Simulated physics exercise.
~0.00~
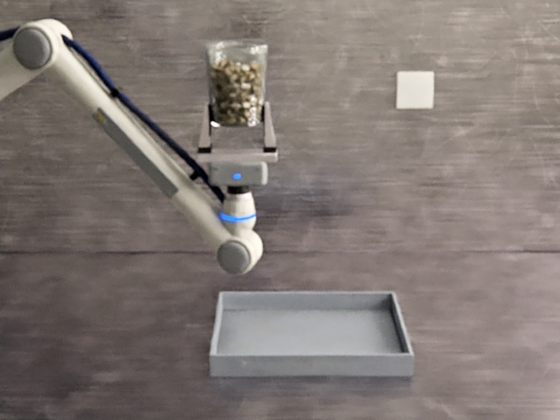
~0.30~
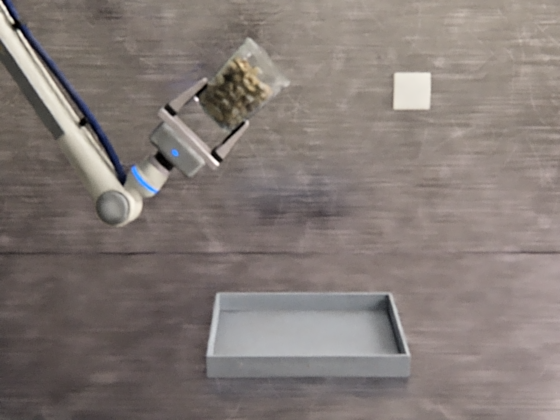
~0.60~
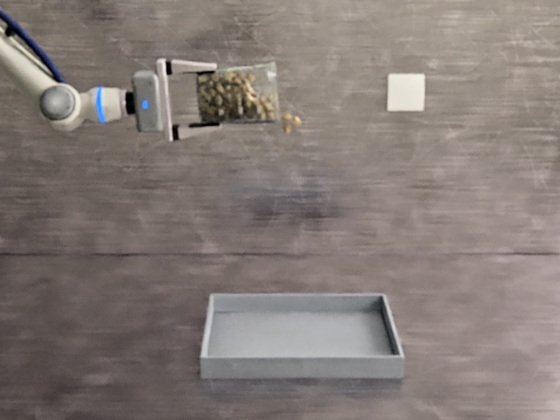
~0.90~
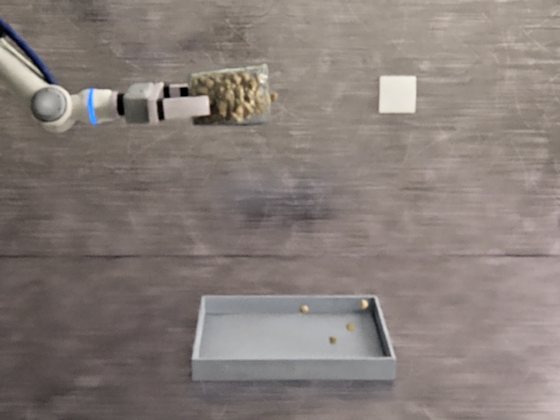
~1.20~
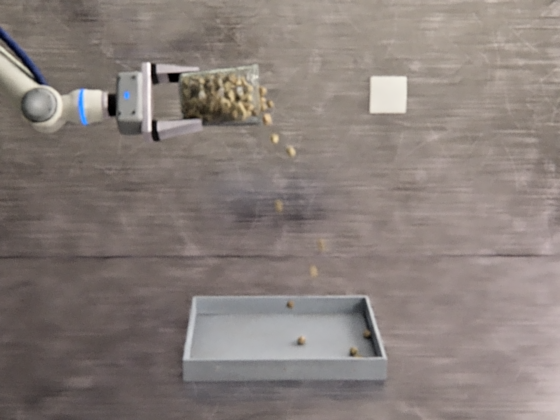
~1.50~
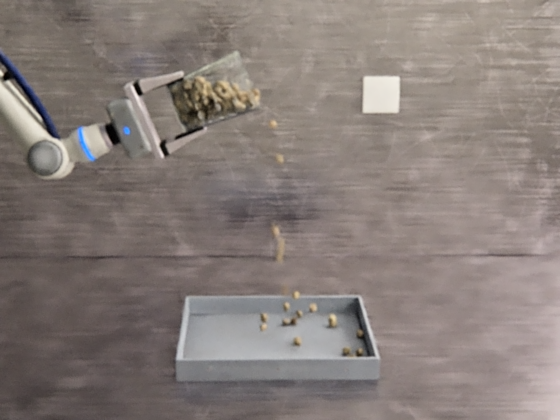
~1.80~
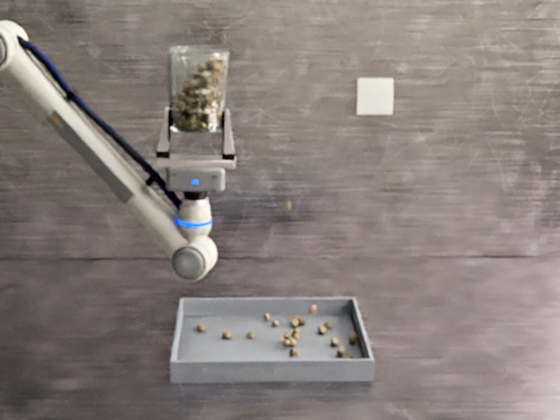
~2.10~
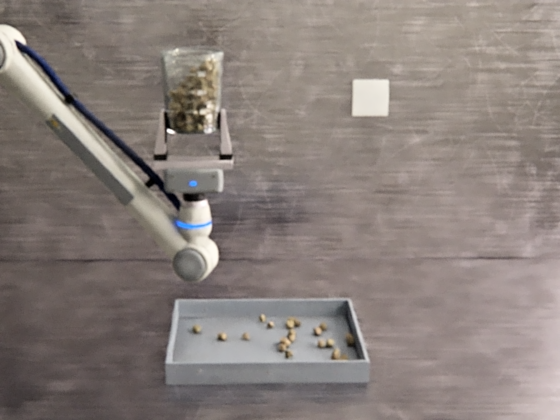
A robot arm tipped a clear beaker of small tan pebbles over to the right, rolled it while it lay on its side, and some spilled into the gray tray below before the arm stood it upright, still holding most of them.
